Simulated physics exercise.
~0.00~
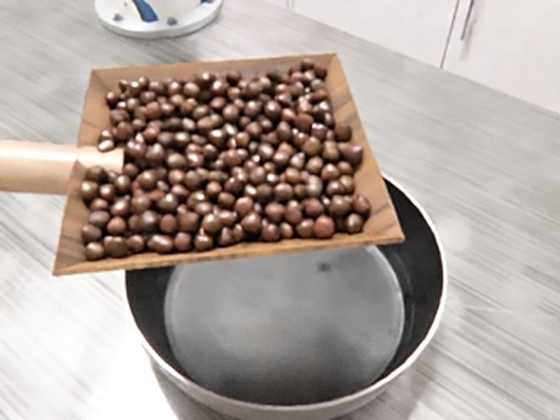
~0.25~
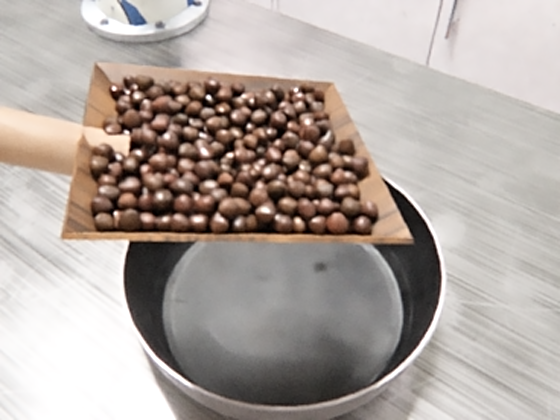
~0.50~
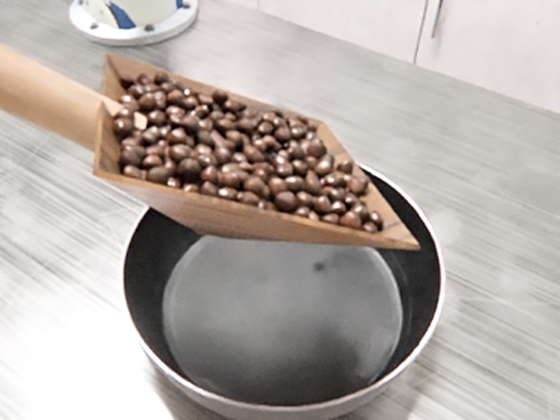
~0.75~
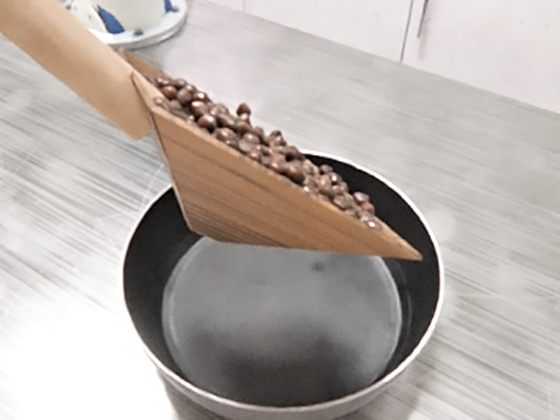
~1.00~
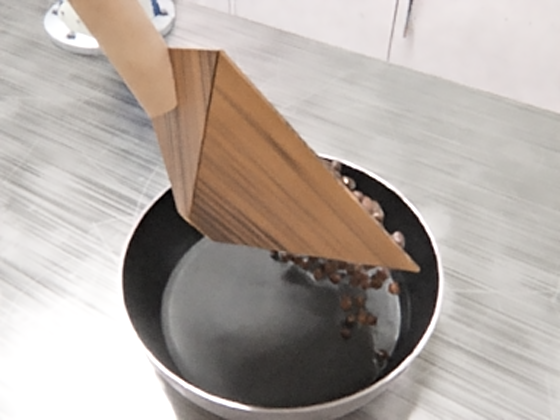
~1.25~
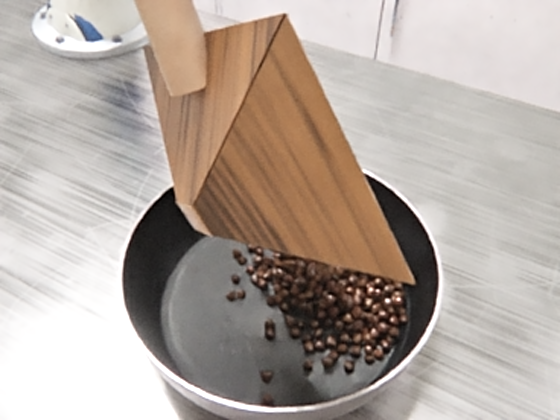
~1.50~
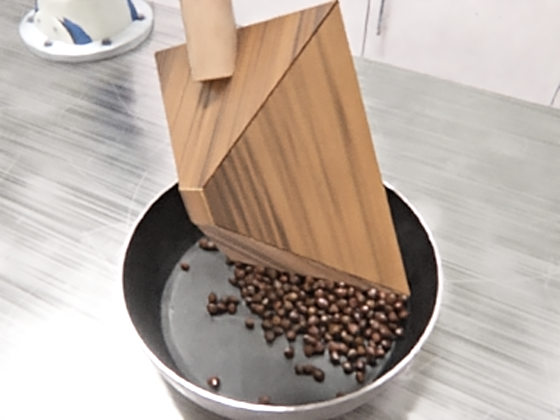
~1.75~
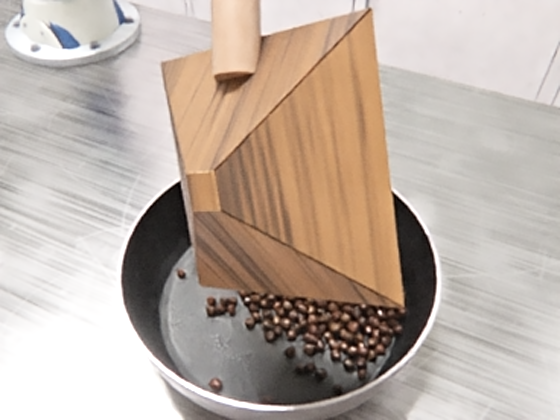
Wooden scoop of dark brown beans tipping steeply over a black pan, emptying them into a scattered heap beneath its raised back.
